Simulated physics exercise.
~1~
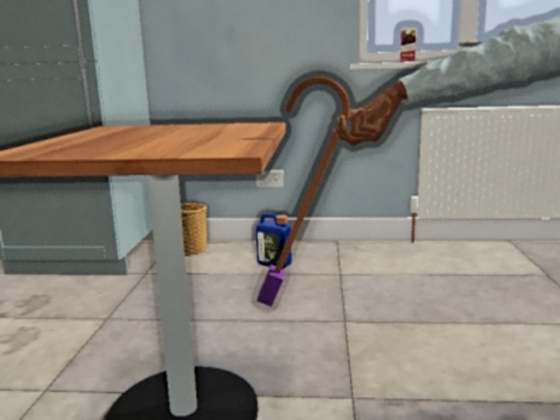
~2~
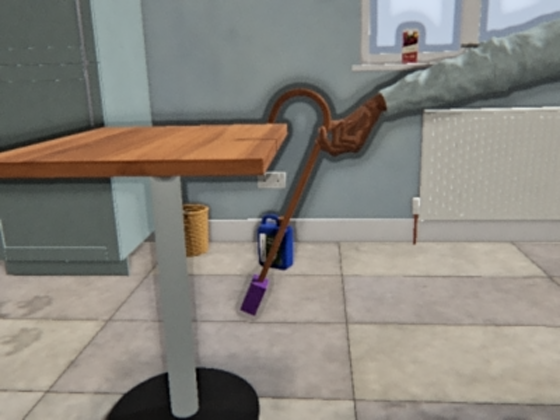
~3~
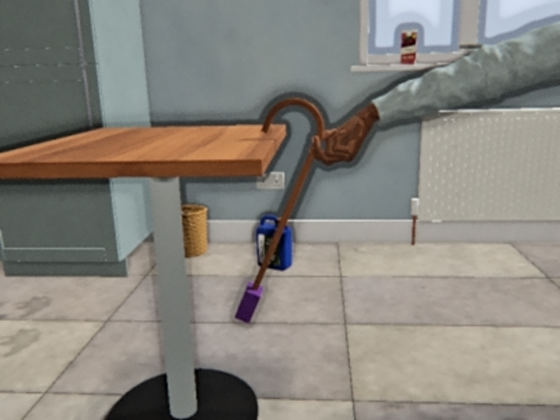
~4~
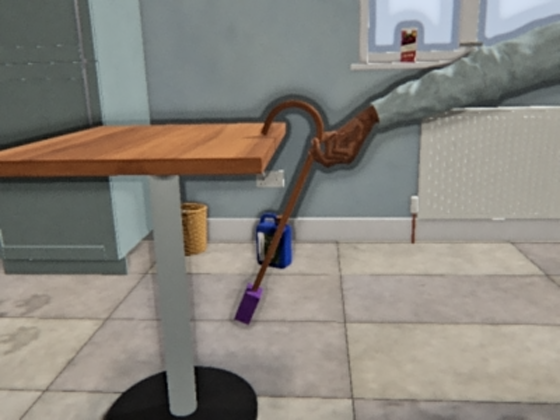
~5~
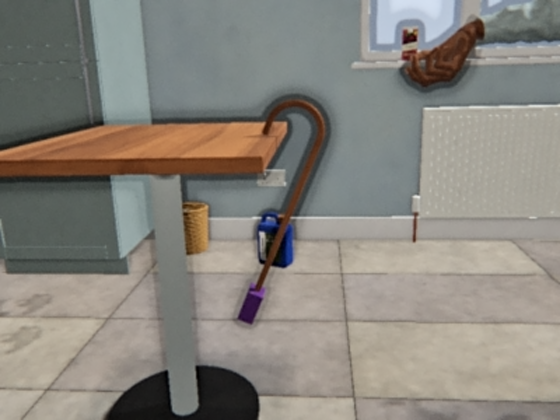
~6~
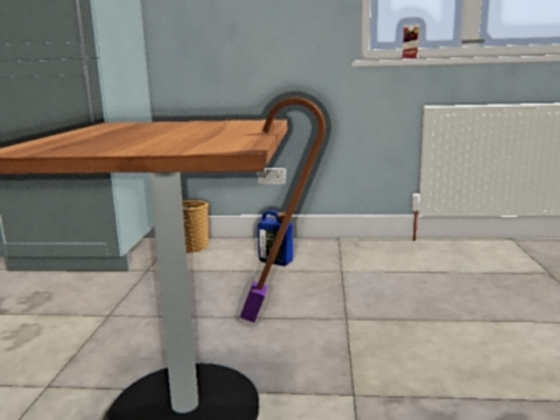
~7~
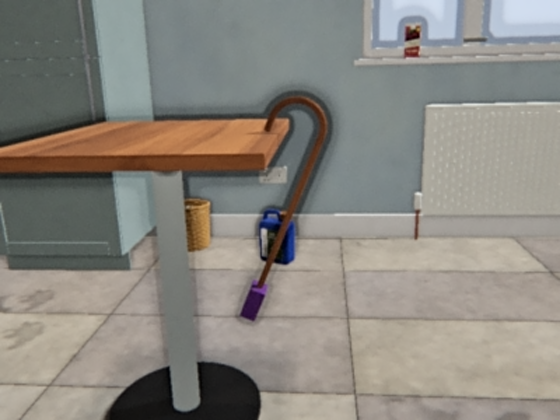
A hooked brown handle with a purple brush end is lowered onto a wooden table's edge by a hand, which withdraws, leaving it hanging.
